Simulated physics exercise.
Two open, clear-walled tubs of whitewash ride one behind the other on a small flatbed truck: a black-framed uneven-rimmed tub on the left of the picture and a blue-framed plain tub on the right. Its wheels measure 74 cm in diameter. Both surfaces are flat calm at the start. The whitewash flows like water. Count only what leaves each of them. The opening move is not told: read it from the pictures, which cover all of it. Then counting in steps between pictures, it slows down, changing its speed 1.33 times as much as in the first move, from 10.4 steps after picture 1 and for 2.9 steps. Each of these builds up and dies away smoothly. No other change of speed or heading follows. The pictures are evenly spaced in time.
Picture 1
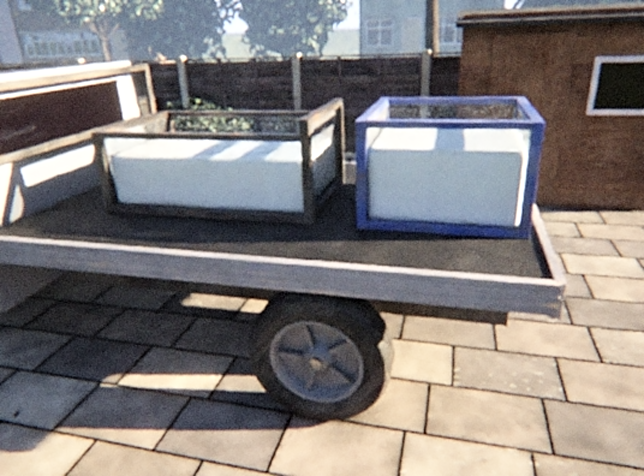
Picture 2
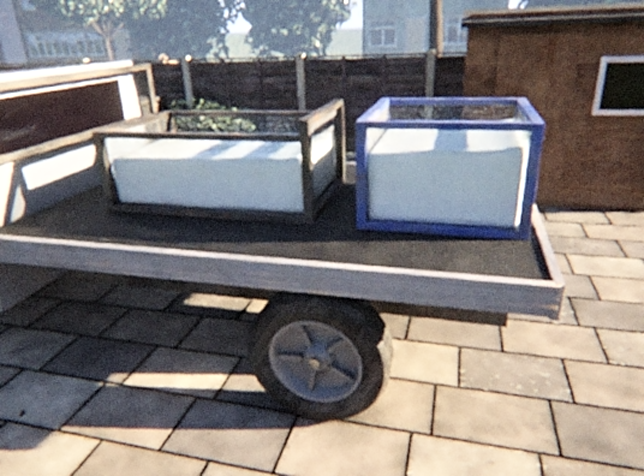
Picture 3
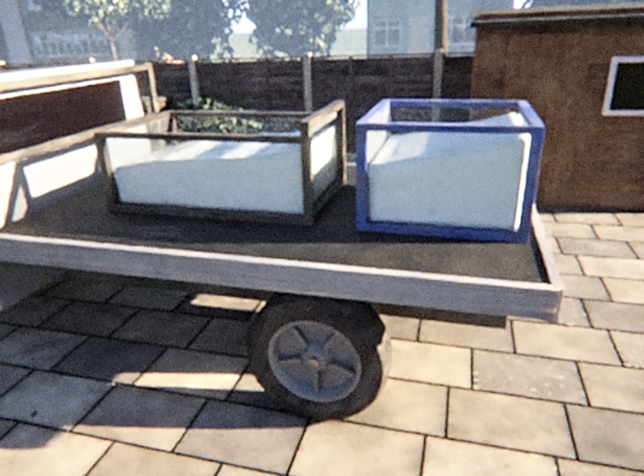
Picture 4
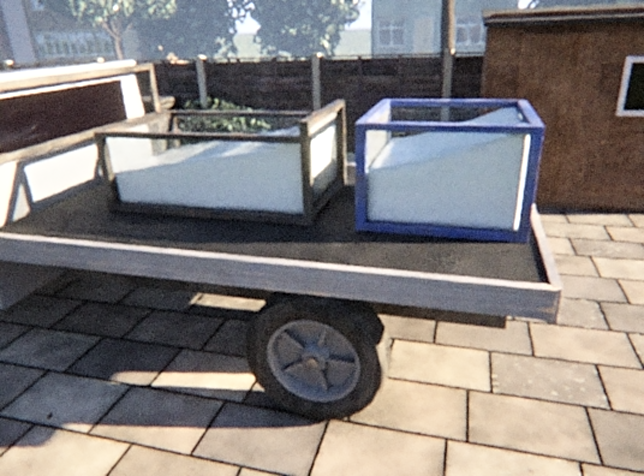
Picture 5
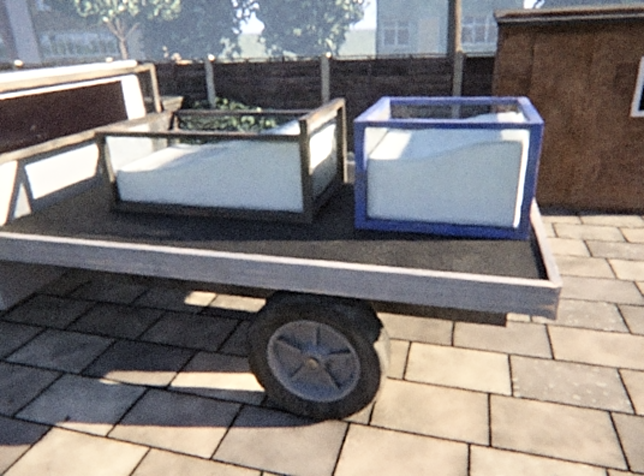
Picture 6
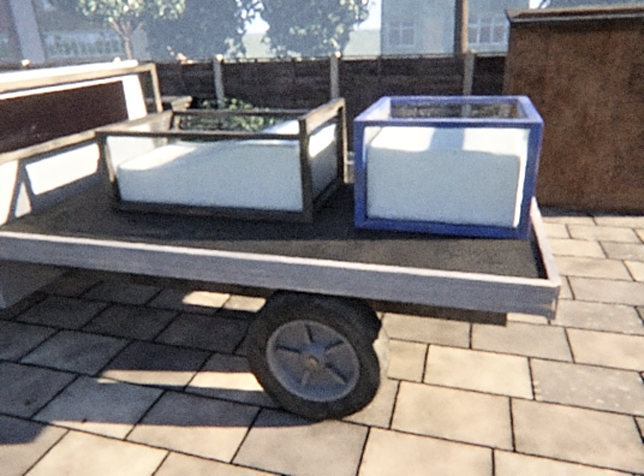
We see a flatbed truck roll left past a fence and shed, carrying two clear-walled tubs of white liquid; the liquid sinks at their left ends and climbs toward the right, then nearly levels in the blue-framed tub.
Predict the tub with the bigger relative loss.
The right tub loses the larger share.
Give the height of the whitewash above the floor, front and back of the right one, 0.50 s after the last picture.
About 38 cm in front and 36 cm behind.
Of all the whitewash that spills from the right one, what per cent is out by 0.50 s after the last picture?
Some 0 per cent by then.
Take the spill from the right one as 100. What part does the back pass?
Some 20 per cent of it.
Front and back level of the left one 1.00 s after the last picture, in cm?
About 34 cm in front and 18 cm behind.
Another 0.50 s on from the last picture, the left one has lost nothing (front 44 cm, back 24 cm); the right one has lost nothing (front 37 cm, back 37 cm).
Another 1.00 s on from the last picture, the left one has lost nothing (front 33 cm, back 18 cm); the right one has lost nothing (front 43 cm, back 35 cm).
Another 1.70 s on from the last picture, the left one has lost nothing (front 27 cm, back 33 cm); the right one has lost 2 per cent, over the front (front 27 cm, back 58 cm).
Another 4.14 s on from the last picture, the left one has lost nothing; the right one has lost 4 per cent, mostly over the front, some over the back.
